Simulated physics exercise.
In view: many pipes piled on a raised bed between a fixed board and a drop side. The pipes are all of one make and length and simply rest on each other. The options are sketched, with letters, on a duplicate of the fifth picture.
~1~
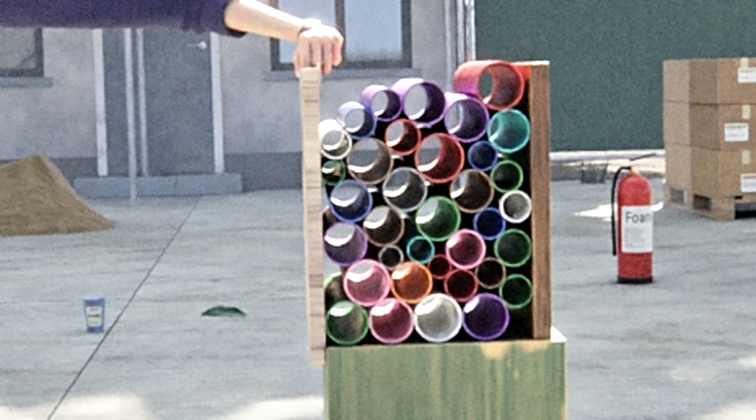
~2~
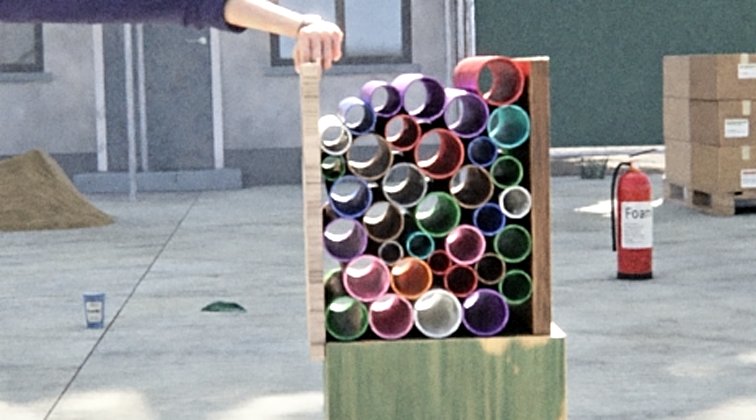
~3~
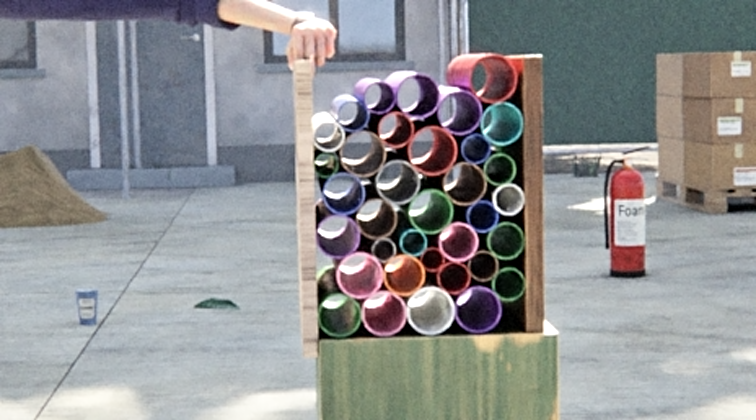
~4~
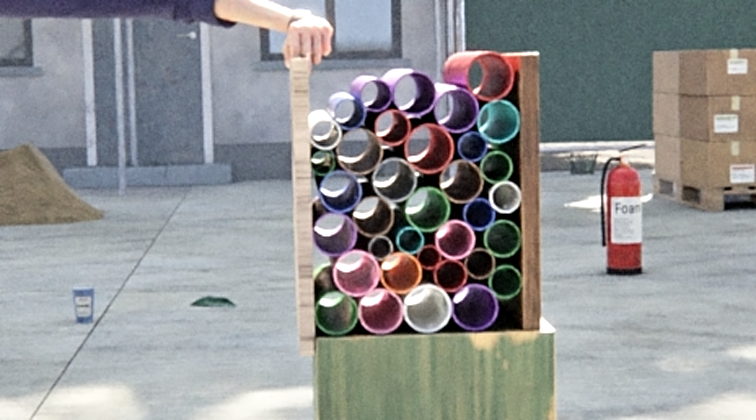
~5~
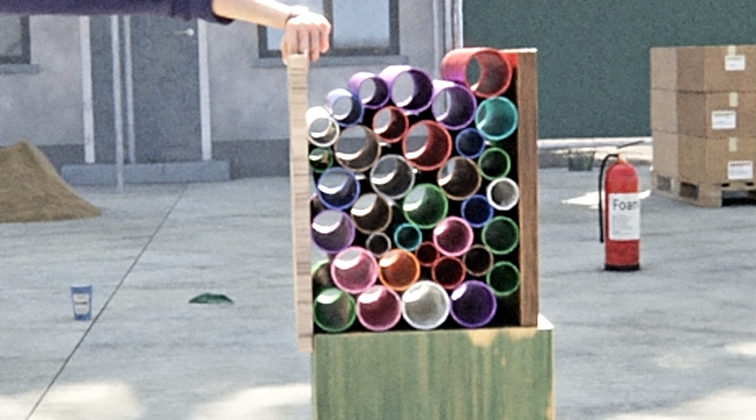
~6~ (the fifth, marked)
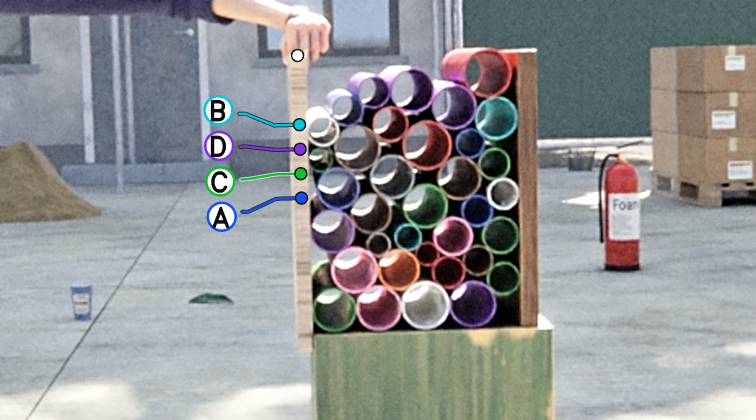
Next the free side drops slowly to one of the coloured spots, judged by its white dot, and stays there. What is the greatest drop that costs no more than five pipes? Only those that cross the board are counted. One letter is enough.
No lower than A.
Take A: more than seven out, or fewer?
At A, fewer than seven.
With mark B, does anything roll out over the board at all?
No.
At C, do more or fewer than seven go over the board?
At C, fewer than seven.
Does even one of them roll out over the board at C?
Yes, at C.
On the marked copy, A at (301, 198); B at (299, 125); C at (301, 174); D at (300, 150); the white dot at (298, 55).
With A. Early on, top of the board (307, 117).
Further on, top of the board (309, 187).
At the end, top of the board (309, 198), four out over the board.
As for the rest, B none out over the board; C three out over the board; D three out over the board.
